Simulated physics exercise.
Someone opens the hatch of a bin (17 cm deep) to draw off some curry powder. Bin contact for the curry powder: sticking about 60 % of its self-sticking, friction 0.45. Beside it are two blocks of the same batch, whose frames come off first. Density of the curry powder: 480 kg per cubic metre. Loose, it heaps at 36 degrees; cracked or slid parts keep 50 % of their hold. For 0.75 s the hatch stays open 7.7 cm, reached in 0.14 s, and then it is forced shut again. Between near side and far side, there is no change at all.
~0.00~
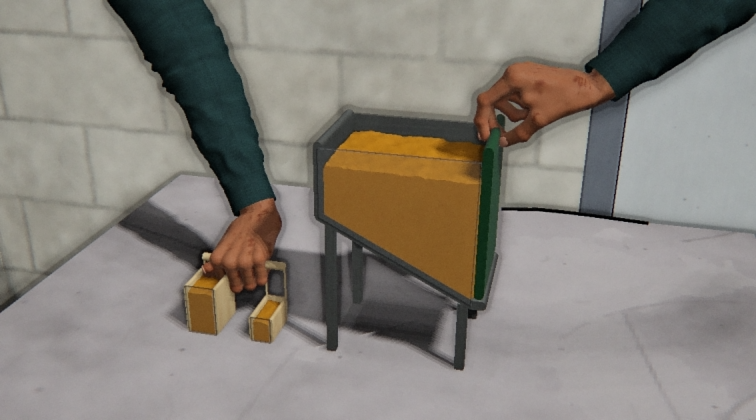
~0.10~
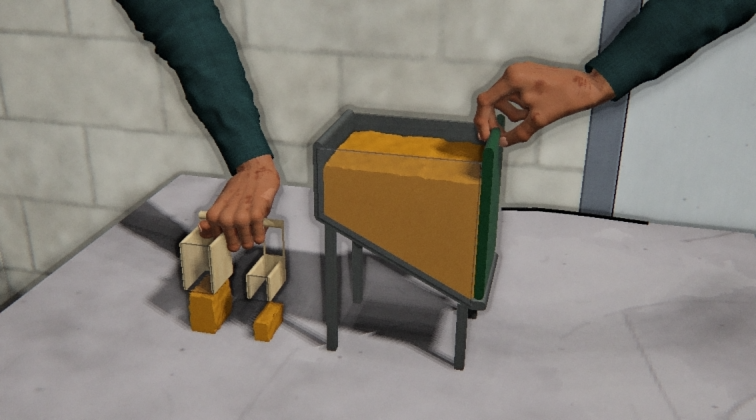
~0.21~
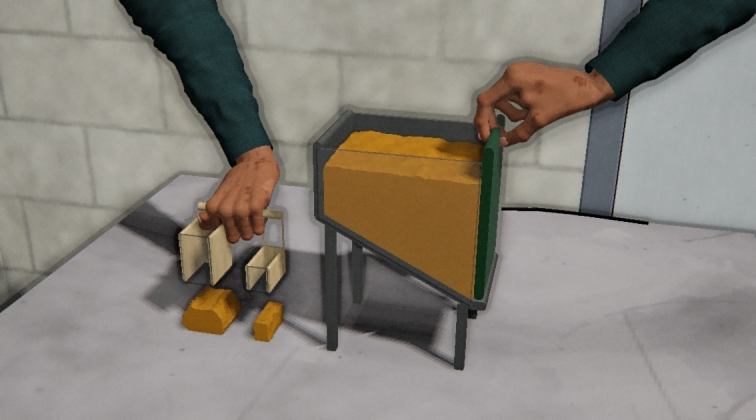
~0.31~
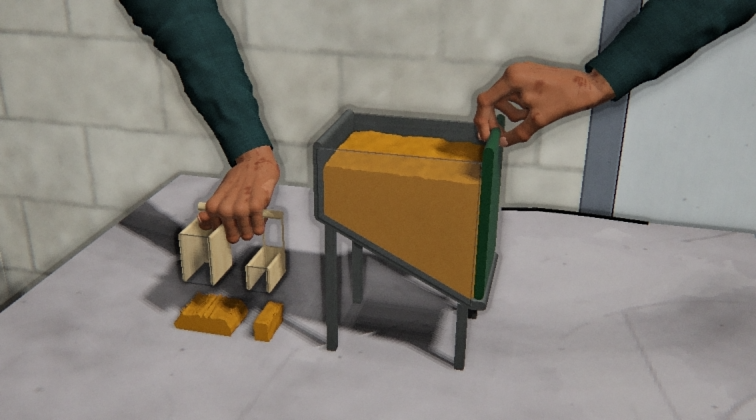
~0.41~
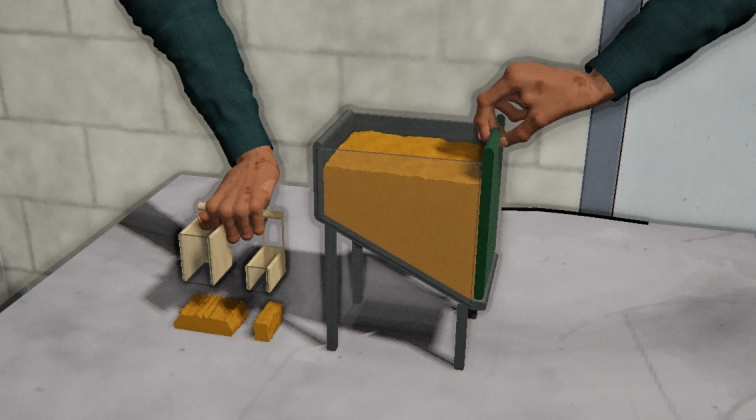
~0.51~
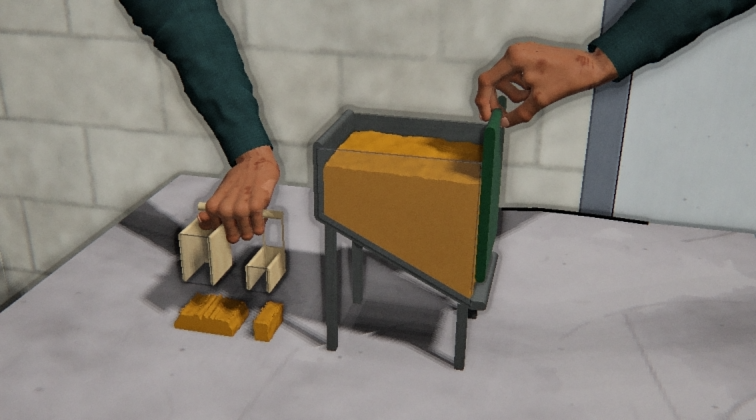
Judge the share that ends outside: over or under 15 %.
It ends up past the 15 % line.
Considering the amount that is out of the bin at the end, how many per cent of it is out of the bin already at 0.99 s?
Looks like roughly 30 %, give or take.
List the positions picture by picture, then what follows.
Top of the hatch at (488, 154), not yet moved; highest point of the curry powder at (325, 166); test blocks 6.5 cm, 3.1 cm high (left to right), in the first picture.
Top of the hatch at (488, 154), not yet moved; highest point of the curry powder at (325, 166); test blocks 6.1 cm, 3.1 cm high (left to right), in the second picture.
Top of the hatch at (488, 154), not yet moved; highest point of the curry powder at (325, 166); test blocks 4.3 cm, 3.1 cm high (left to right), in the third picture.
Top of the hatch at (488, 154), not yet moved; highest point of the curry powder at (325, 166); test blocks 3.1 cm, 3.1 cm high (left to right), in the fourth picture.
Top of the hatch at (488, 154), not yet moved; highest point of the curry powder at (325, 166); test blocks 3.1 cm, 3.1 cm high (left to right), in the fifth picture.
Top of the hatch at (490, 133), moved 2.5 cm; highest point of the curry powder at (330, 166); test blocks 3.1 cm, 3.1 cm high (left to right), in the sixth picture.
By 0.73 s, the hatch is 7.7 cm open and 1 % is out.
By 0.99 s, the hatch is 7.7 cm open and 13 % is out.
By 1.24 s, the hatch is 7.7 cm open and 25 % is out.
By 1.50 s, the hatch is 1.9 cm open and 38 % is out.
By 1.73 s, at the end, the hatch is shut and 39 % is out.
